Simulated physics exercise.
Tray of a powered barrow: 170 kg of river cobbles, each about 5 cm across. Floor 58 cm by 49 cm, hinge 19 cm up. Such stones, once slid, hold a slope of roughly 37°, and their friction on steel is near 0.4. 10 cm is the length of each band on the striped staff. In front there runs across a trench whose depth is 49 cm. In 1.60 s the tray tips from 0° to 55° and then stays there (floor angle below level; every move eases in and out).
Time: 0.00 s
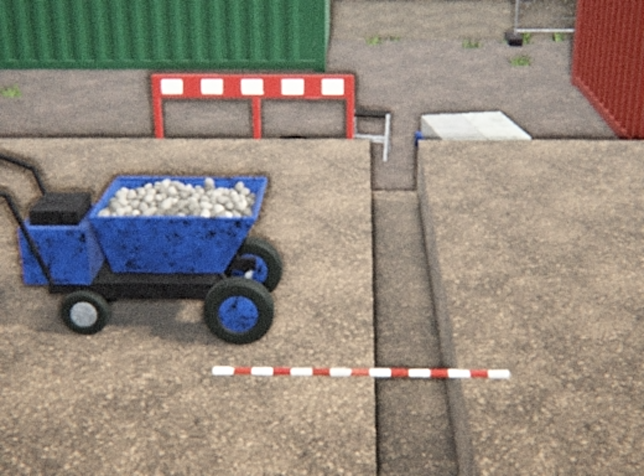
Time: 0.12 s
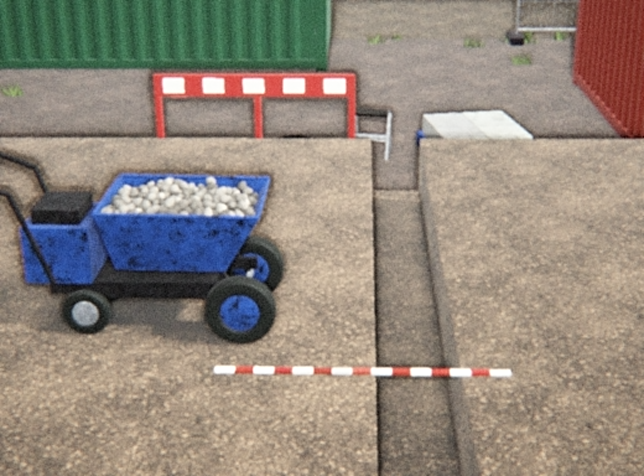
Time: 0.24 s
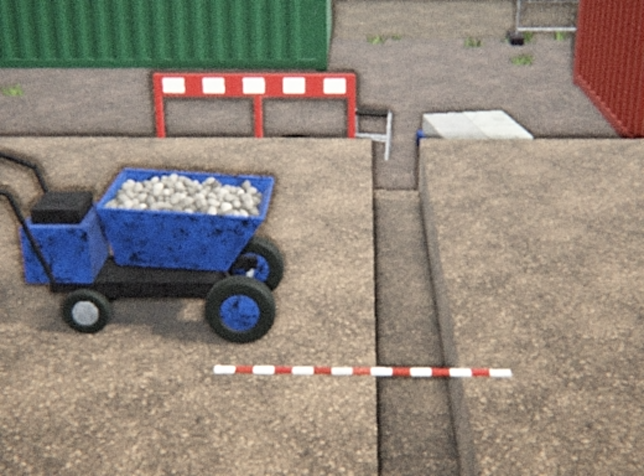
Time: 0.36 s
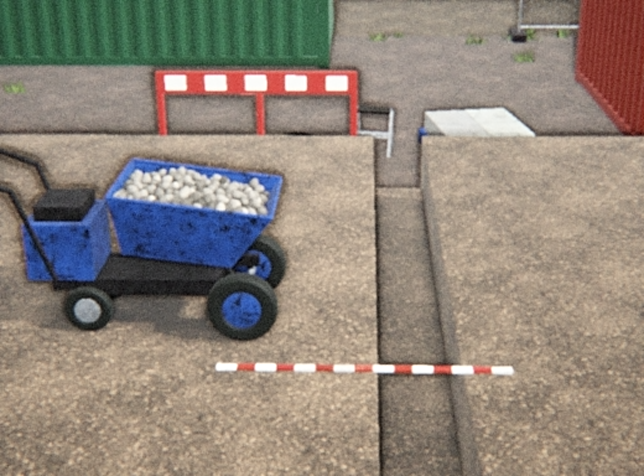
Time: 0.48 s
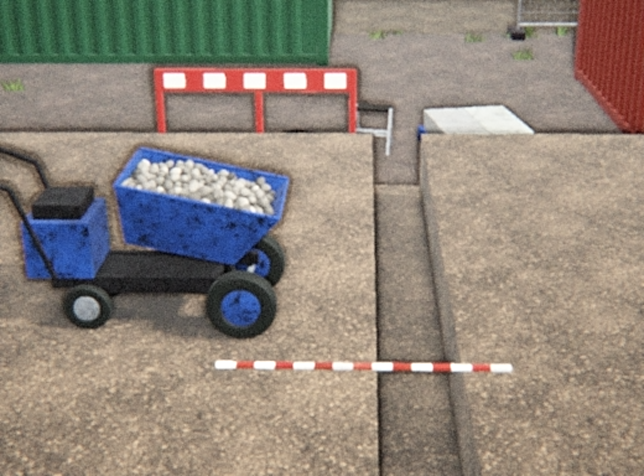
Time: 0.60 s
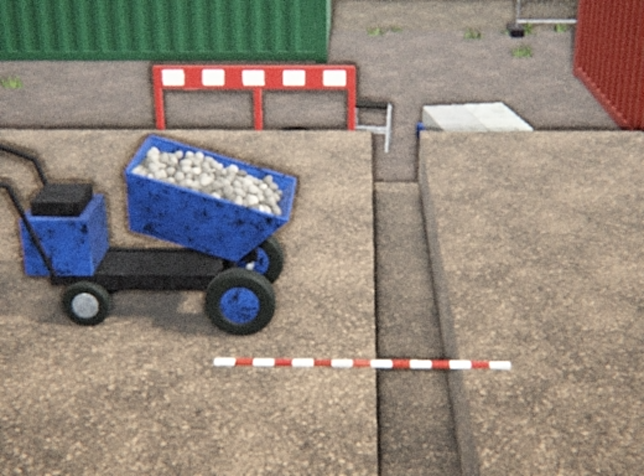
On a gritty concrete yard with a narrow trench running away from the viewer, the scene is seen from a raised side view. A blue powered barrow loaded with pale stones stands at left, with a red-and-white barrier, green container and red container behind and a striped pole across the trench. The tray gradually tilts up, lowering its right end, while the barrow stays put and the camera shifts very slightly.
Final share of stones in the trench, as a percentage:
24 per cent.
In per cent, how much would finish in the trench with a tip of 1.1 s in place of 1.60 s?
With that timing, about 25 per cent.
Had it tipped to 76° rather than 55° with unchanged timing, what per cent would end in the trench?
The trench would hold about 90% of it.
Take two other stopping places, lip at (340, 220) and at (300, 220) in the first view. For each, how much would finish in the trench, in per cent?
Around 20 and then 35 percent.
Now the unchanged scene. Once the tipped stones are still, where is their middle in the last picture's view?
Look at roughly (402, 381).
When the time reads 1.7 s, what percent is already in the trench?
By then, around 5 percent.
After 1.2 s the floor is at 46°; 100 % in the tray; the foremost stones are at (318, 230).
After 1.7 s the floor is at 55°; 90 % in the tray, 7 % short of the trench, 3 % in the trench; the foremost stones are at (406, 339).
After 2.0 s the floor is at 55°; 78 % in the tray, 10 % short of the trench, 13 % in the trench; the foremost stones are at (444, 379).
After 4.0 s the floor is at 55°; 64 % in the tray, 12 % short of the trench, 24 % in the trench; the foremost stones are at (445, 385).
